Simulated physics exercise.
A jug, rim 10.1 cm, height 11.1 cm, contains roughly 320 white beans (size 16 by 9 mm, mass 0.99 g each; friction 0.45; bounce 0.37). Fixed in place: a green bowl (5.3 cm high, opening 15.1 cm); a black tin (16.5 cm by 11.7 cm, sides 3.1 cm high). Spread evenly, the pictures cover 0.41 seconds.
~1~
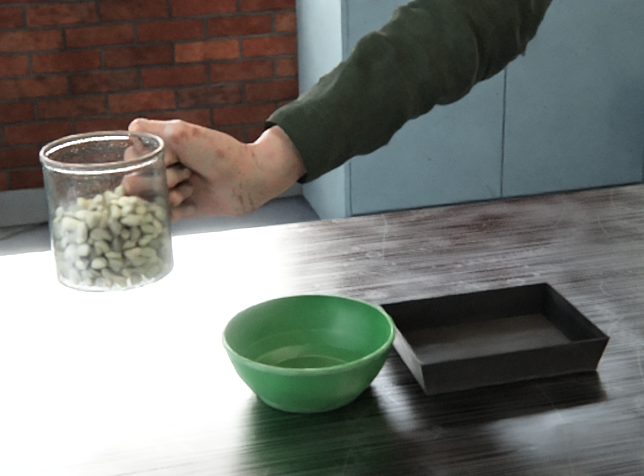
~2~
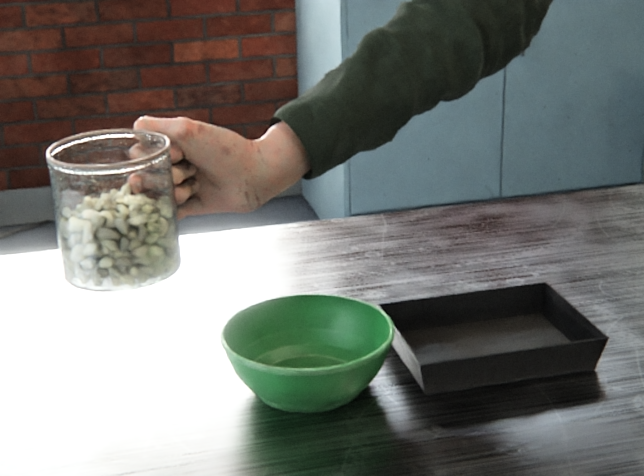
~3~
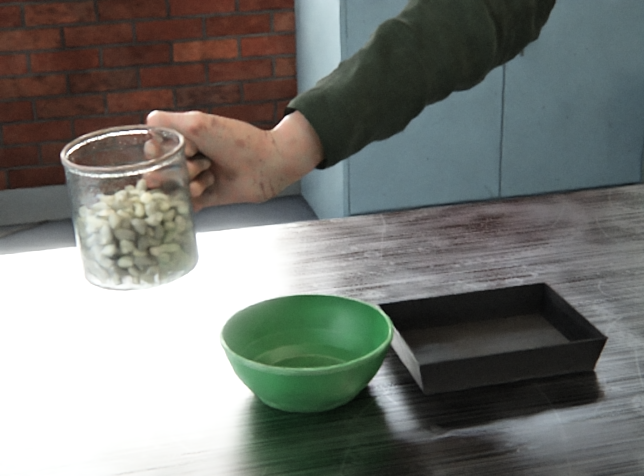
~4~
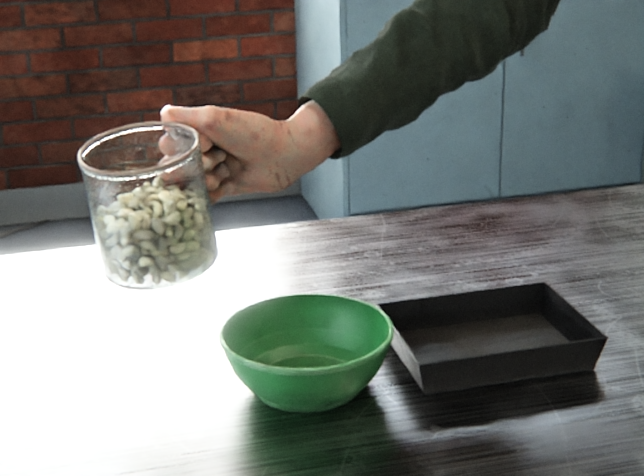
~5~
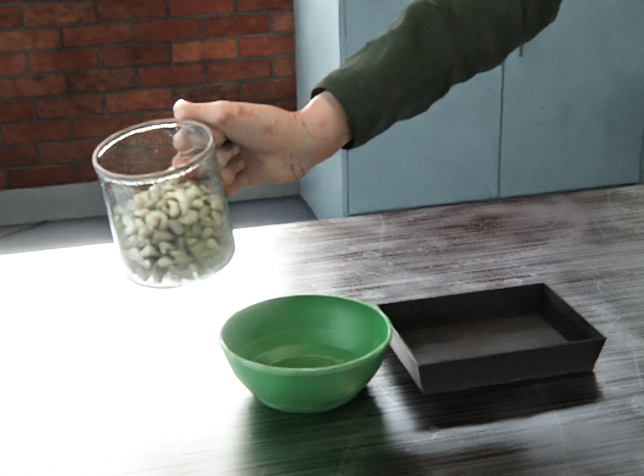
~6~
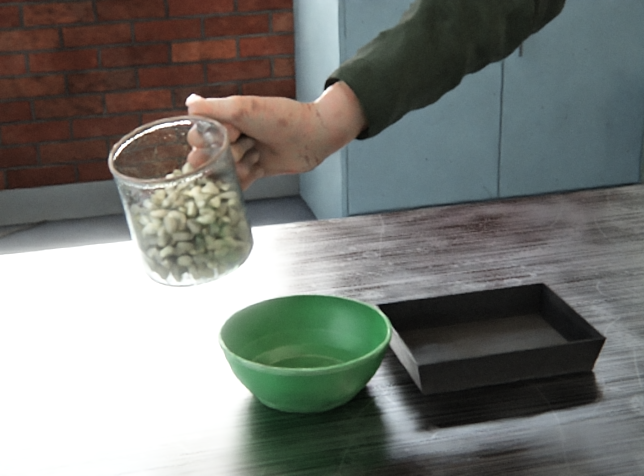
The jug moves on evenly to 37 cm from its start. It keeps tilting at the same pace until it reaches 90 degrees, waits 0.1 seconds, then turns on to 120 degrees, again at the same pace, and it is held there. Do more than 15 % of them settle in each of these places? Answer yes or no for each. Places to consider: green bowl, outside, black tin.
Green bowl - no, outside everything - no, black tin - yes.
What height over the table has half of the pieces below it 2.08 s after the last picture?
About 14 cm.
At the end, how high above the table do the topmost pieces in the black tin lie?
Near 4.5 centimetres up.
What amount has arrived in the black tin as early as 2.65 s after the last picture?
75 per cent.
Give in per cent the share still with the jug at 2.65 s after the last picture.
Around 20 in a hundred remain.
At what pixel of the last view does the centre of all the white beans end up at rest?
Around (471, 340).
Then, 0.80 s after the last picture, tilt 53 degrees; jug 100 %; middle of all pieces near (354, 195).
Then, 1.46 s after the last picture, tilt 85 degrees; jug 100 %; middle of all pieces near (480, 176).
Then, 2.08 s after the last picture, tilt 103 degrees; jug 95 %, black tin 5 %; middle of all pieces near (504, 184).
Then, 2.65 s after the last picture, tilt 120 degrees; jug 20 %, black tin 75 %, in the air 5 %; middle of all pieces near (476, 305).
In the end, jug 0 %, black tin 100 %, green bowl 0 %, outside 0 %.
